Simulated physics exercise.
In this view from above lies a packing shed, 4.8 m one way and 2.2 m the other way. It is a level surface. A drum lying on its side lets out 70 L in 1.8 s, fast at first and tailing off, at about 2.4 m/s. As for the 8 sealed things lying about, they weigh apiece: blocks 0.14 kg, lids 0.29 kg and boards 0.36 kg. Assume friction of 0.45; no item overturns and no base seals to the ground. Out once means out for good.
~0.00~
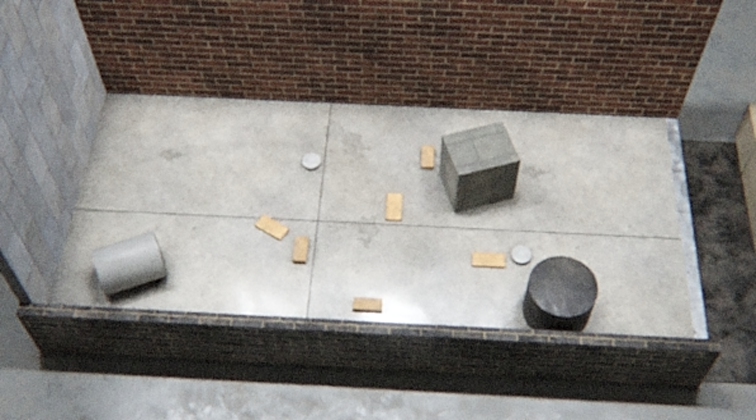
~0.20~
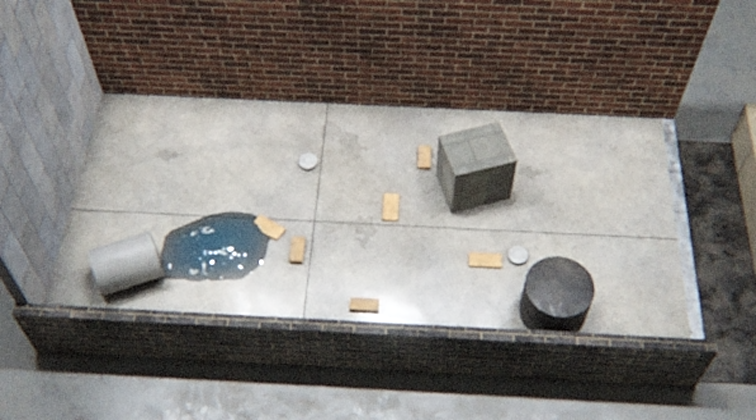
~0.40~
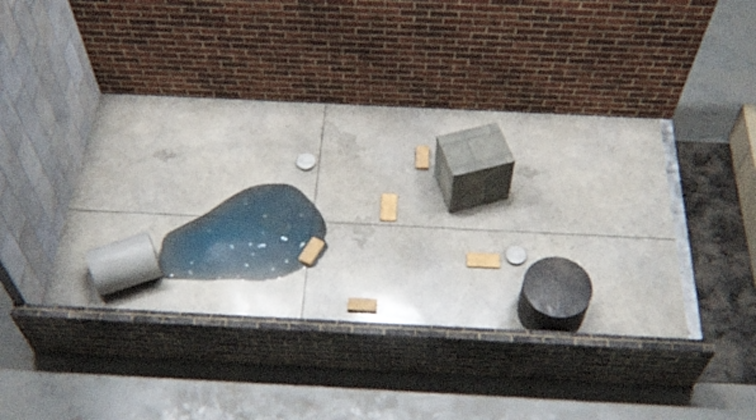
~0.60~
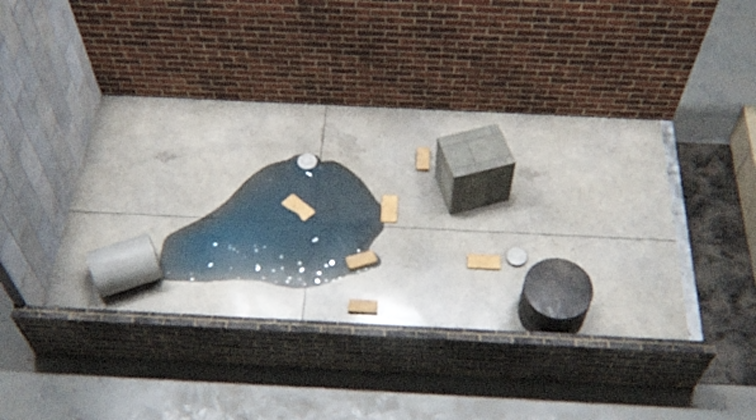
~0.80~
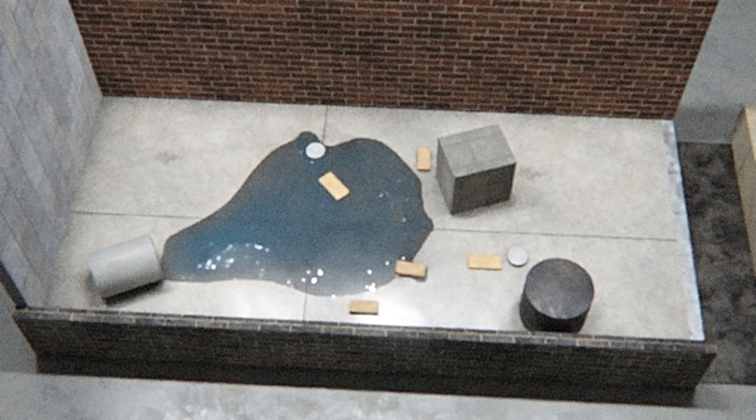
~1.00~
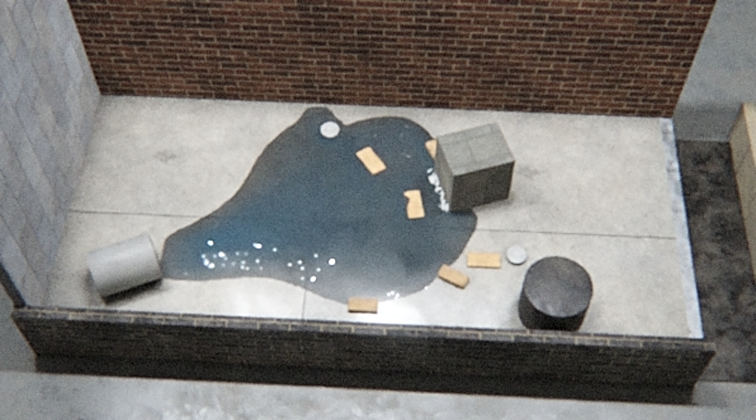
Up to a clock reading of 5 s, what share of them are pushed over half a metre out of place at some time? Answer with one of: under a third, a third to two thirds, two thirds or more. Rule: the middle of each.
Two thirds or more.
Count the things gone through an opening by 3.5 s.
The count by then is 1.
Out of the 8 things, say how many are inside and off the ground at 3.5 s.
It comes to 2 of them.
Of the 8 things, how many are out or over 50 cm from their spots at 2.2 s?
The count is 5.
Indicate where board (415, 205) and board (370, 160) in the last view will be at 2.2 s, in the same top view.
About (482, 224) for the first and (551, 146) for the second.
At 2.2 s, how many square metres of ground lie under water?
Roughly 4.0 m2.
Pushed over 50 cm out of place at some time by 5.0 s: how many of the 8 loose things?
The count is 7.
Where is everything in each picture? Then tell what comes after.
In the first frame, a block at (300, 248) rests on the ground; a board at (272, 227), on the bottom; water covers 0.0 m2; 0 of 8 have shifted.
In the second frame, a block at (297, 249) rests on the ground; a board at (268, 227), on the bottom; water covers 0.4 m2; 0 of 8 have shifted.
In the third frame, a block at (311, 250), on the bottom, 13 cm from its start; a board at (273, 223), afloat, 6 cm from its start; 0.8 m2 under water; 2 of 8 have shifted.
In the fourth frame, a block at (361, 259), on the bottom, 51 cm from its start; a board at (298, 207) floats, 30 cm from its start; 1.4 m2 under water; 2 of 8 have shifted.
In the fifth frame, a block at (411, 268) rests on the ground, 89 cm from its start; a board at (334, 186), afloat, 65 cm from its start; 2.1 m2 under water; 3 of 8 have shifted.
In the sixth frame, a block at (454, 276) rests on the ground, 123 cm from its start; a board at (371, 160), afloat, 105 cm from its start; water covers 2.7 m2; 5 of 8 have shifted.
After 1.4 s 4 of 8 are over 50 cm from their spots; 3 afloat.
After 2.2 s 5 of 8 are over 50 cm from their spots; 5 afloat.
After 3.5 s 7 of 8 are over 50 cm from their spots; 2 afloat.
After 5.0 s 7 of 8 are over 50 cm from their spots, and 7 have been at some point; 1 afloat.
